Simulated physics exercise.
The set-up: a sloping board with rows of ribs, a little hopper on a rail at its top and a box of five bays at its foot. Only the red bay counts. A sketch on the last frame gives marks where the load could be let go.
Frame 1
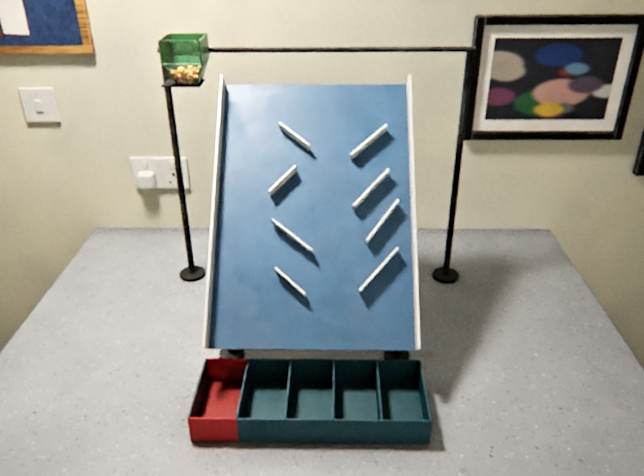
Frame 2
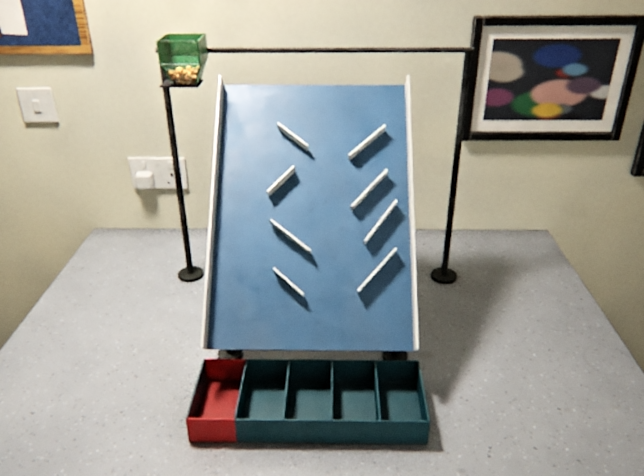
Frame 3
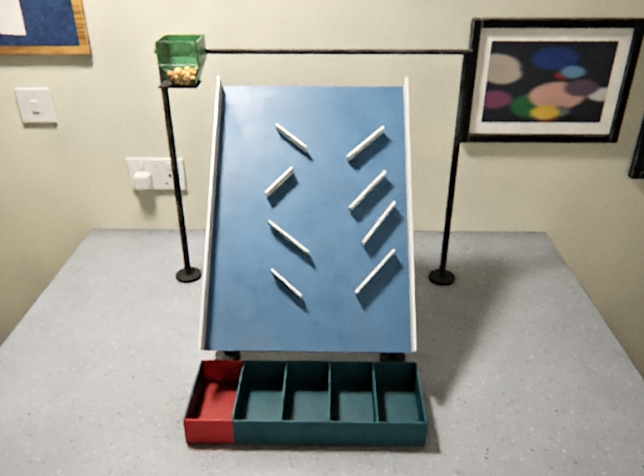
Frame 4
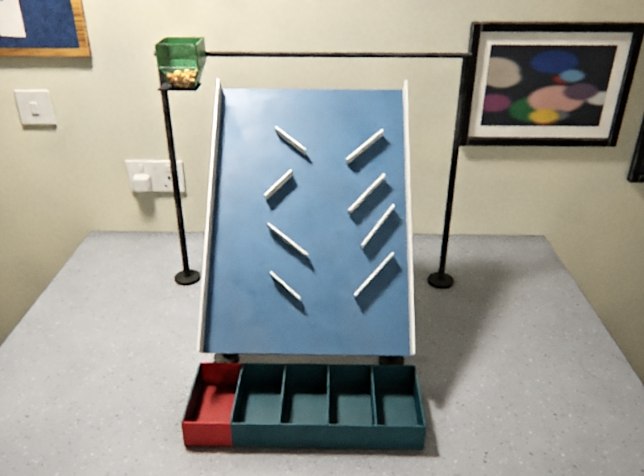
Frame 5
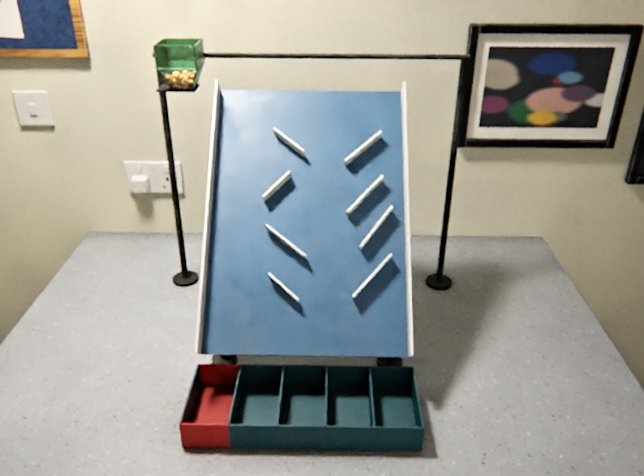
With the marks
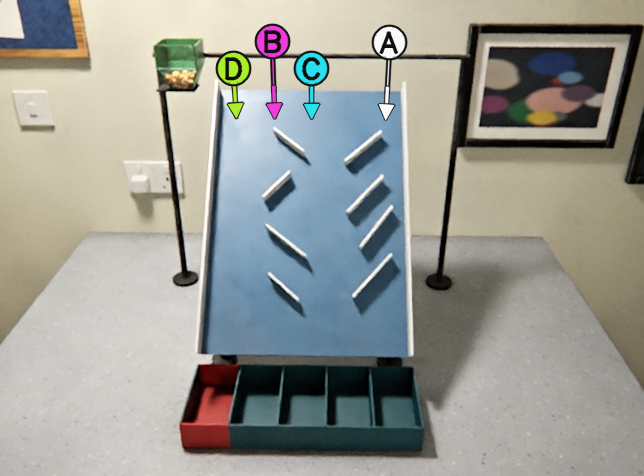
On a grey tabletop against a pale wall, a sloping blue board with white ribs stands behind a box of one red and four green bays, a green hopper of chickpeas at upper left; nothing moves but the slightly shifting view.
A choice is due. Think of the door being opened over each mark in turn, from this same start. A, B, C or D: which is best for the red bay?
The answer is mark D.
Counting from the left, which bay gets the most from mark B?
The first from the left.
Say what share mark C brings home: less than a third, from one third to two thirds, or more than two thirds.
Less than a third.
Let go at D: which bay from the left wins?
It is the first one.
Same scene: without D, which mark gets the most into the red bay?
Mark B.
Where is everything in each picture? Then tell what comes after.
The first picture shows hopper at (190, 76), dried chickpeas, door shut.
The second picture shows ribs (278, 123) to (308, 145), (349, 155) to (385, 125), (267, 191) to (294, 166).
The third picture shows ribs (350, 207) to (386, 171), (269, 221) to (308, 252), (363, 242) to (395, 201).
The fourth picture shows ribs (270, 272) to (300, 298), (355, 295) to (393, 252).
The fifth picture shows red bay at (205, 434), number 1 of 5 from the left.
On the marked copy, mark A meets the board at (385, 113); mark B meets the board at (274, 113); mark C meets the board at (311, 113); mark D meets the board at (236, 112).
If A is chosen, none in the red bay, nearly all in other bays.
If B is chosen, about half in the red bay, about a third in other bays, a stray few held on the board.
If C is chosen, none in the red bay, nearly all in other bays, a small part outside the box.
If D is chosen, about two thirds in the red bay, about a quarter in other bays, a small part outside the box.
